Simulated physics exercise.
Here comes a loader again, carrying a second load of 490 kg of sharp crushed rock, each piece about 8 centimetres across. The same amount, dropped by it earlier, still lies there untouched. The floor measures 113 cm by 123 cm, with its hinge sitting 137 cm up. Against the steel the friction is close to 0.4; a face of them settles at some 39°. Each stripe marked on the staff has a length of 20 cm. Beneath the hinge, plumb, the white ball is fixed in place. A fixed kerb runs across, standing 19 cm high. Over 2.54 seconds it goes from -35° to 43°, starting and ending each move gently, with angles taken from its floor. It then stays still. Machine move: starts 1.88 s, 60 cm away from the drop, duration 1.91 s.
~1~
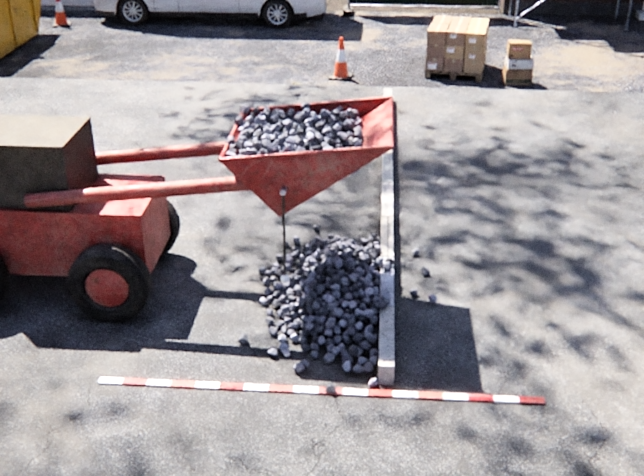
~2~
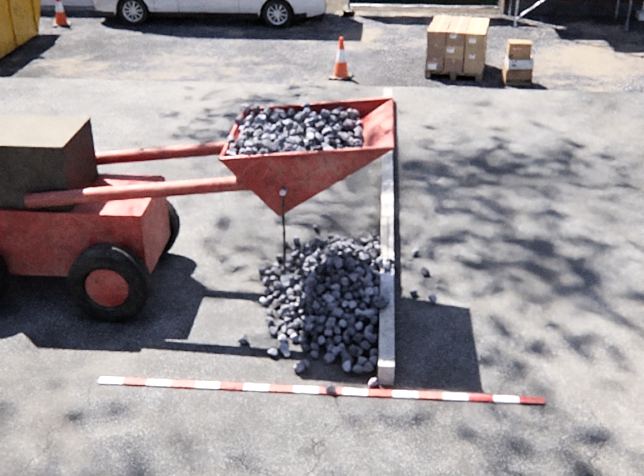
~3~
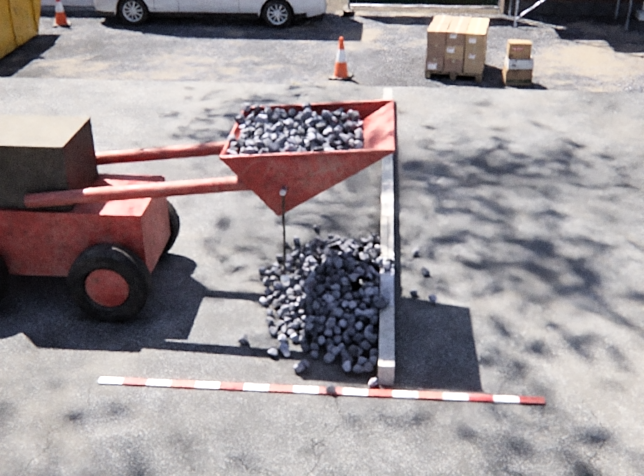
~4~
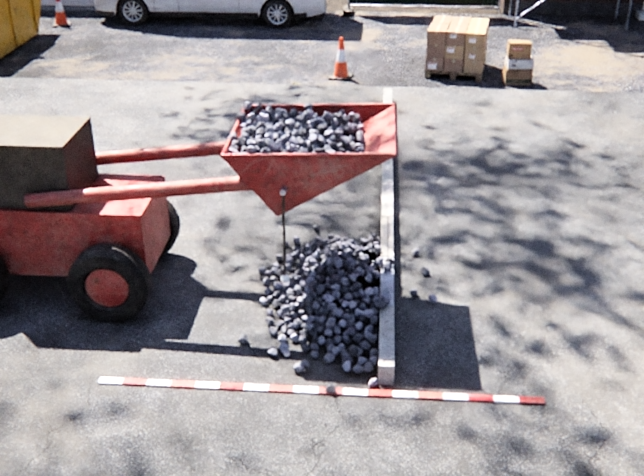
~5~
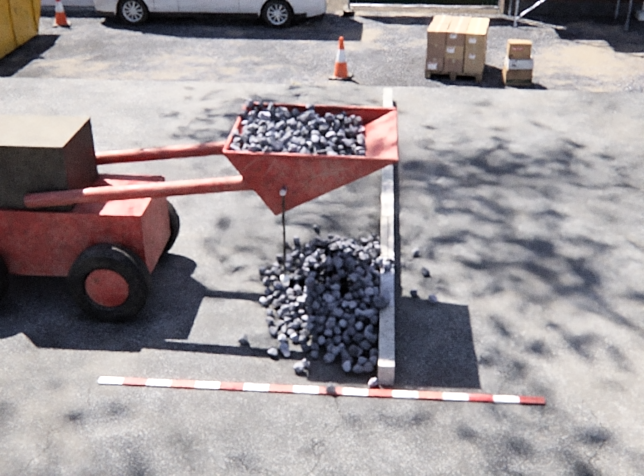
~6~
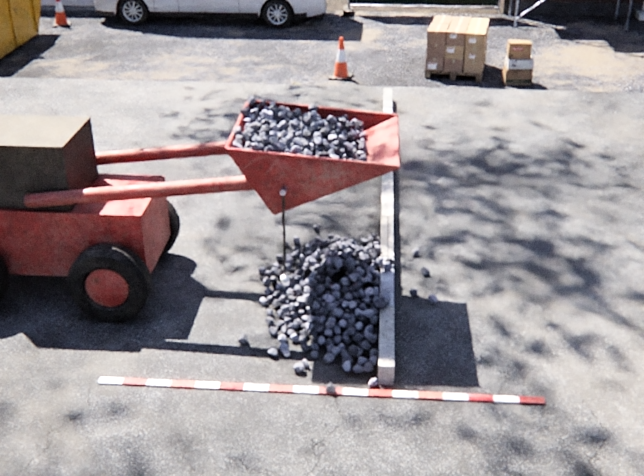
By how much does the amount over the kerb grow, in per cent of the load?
About 42 per cent.
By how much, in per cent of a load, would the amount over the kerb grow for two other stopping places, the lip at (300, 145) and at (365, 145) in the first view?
Around 0 percent, then around 15 percent.
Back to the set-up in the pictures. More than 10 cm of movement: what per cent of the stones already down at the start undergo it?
Around 0 in a hundred.
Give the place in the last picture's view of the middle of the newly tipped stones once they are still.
(380, 281).
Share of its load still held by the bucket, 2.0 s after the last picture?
15 % still inside.
Then, 1.3 s after the last picture the floor is at 31°; in per cent of one load, 100 in the bucket, 100 on this side of the kerb, 1 over the kerb; the foremost stones are at (405, 280).
Then, 2.0 s after the last picture the floor is at 43°; in per cent of one load, 13 in the bucket, 158 on this side of the kerb, 29 over the kerb; the foremost stones are at (470, 296).
Then, 3.6 s after the last picture the floor is at 43°; in per cent of one load, 0 in the bucket, 157 on this side of the kerb, 43 over the kerb; the foremost stones are at (520, 312).
Then, 6.4 s after the last picture the floor is at 43°; in per cent of one load, 0 in the bucket, 157 on this side of the kerb, 43 over the kerb; the foremost stones are at (520, 312). Net gain over the kerb, 42.
